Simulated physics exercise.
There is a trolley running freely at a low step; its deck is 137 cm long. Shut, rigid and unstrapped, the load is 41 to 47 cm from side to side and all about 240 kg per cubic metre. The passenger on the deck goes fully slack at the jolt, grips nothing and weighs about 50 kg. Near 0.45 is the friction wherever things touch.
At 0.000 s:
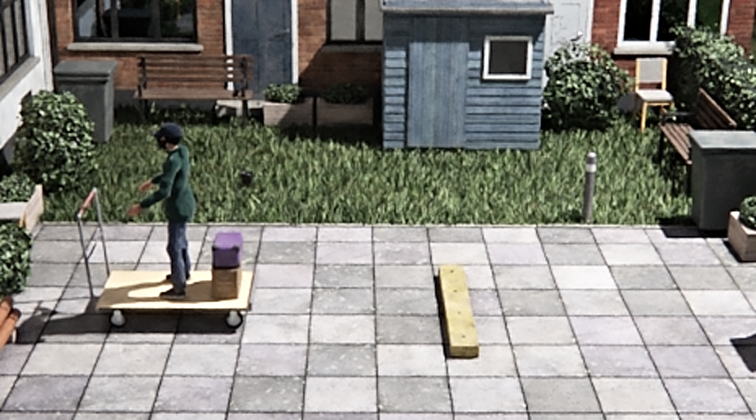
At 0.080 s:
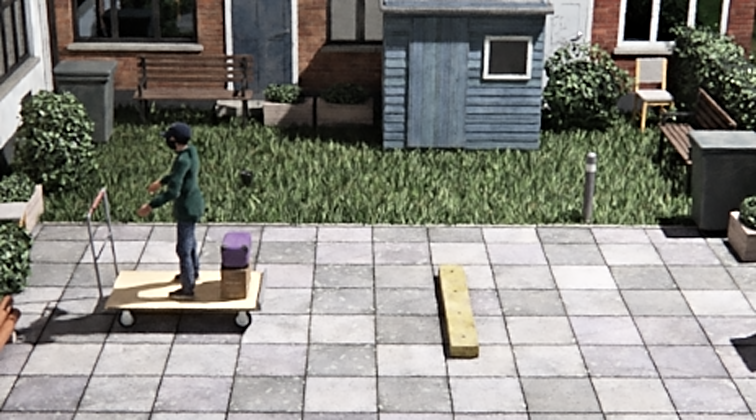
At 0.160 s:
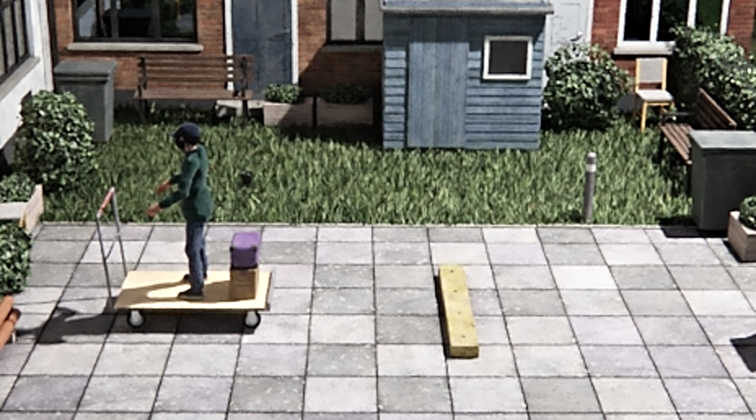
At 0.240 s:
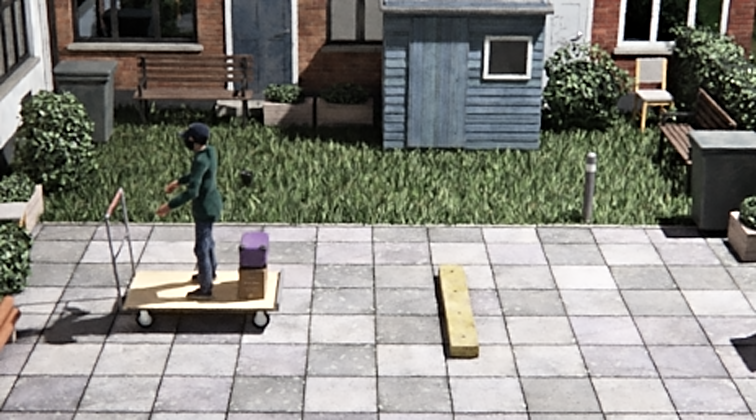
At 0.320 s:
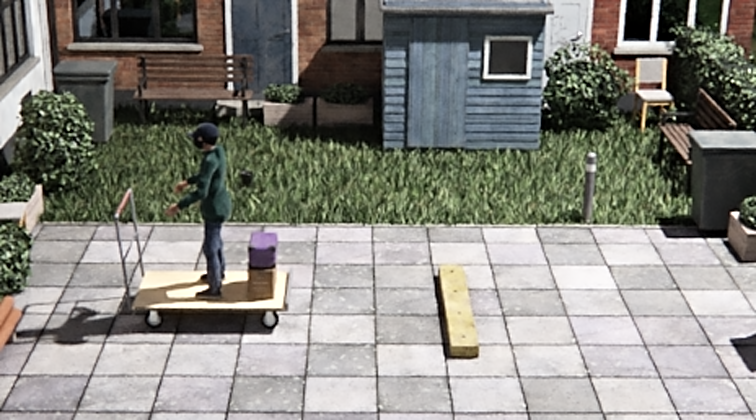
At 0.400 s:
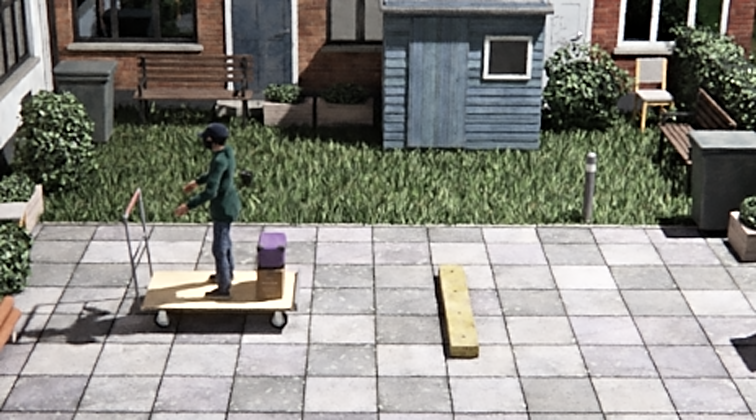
A flat trolley carrying a standing person in a green jacket and a purple suitcase on a brown box rolled slowly to the right across the paving, toward a yellow beam lying on the ground.
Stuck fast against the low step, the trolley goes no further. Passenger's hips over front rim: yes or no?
No, still on the deck.
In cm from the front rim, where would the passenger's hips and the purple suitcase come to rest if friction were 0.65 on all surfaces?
The hips would end 30 cm past the front rim, and the purple item 120 cm past it.
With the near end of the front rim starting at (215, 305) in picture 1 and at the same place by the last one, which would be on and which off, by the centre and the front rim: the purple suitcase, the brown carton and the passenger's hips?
Going by centre and rim - purple: Comes away, brown: Stays put, hips: Comes away.
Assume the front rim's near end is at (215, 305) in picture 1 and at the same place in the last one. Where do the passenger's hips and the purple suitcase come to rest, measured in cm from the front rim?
In that case the hips would stop 30 cm past the front rim, and the purple item 110 cm past it.
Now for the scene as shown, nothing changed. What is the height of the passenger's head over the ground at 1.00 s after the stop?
Roughly 50 cm above the ground.
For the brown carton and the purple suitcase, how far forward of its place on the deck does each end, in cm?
Ahead by: Brown 10, purple 15 (cm).
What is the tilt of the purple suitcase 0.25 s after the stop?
I'd put the tilt near 0 degrees.
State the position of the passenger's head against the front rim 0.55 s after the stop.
At that moment it sits around 60 cm behind the rim.
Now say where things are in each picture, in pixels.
In the first picture, hips (180, 207), purple suitcase (228, 250), rim corner (251, 308); 184 cm short of the stop.
In the second picture, hips (189, 207), purple suitcase (237, 250), rim corner (260, 308); 176 cm short of the stop.
In the third picture, hips (198, 207), purple suitcase (245, 250), rim corner (269, 308); 168 cm short of the stop.
In the fourth picture, hips (207, 207), purple suitcase (254, 250), rim corner (278, 308); 160 cm short of the stop.
In the fifth picture, hips (216, 207), purple suitcase (263, 250), rim corner (287, 308); 152 cm short of the stop.
In the sixth picture, hips (225, 207), purple suitcase (272, 250), rim corner (296, 308); 144 cm short of the stop. Speed about 1.0 m/s.
Impact comes at 1.82 s.
After 2.37 s the passenger's hips are 21 cm behind the rim, near (433, 229) in the last picture's view.
After 2.82 s the passenger's hips are 25 cm behind the rim, near (429, 233) in the last picture's view.
When all is still (5.4 s), nothing is past the rim; behind it, brown carton, purple suitcase and the passenger's hips.
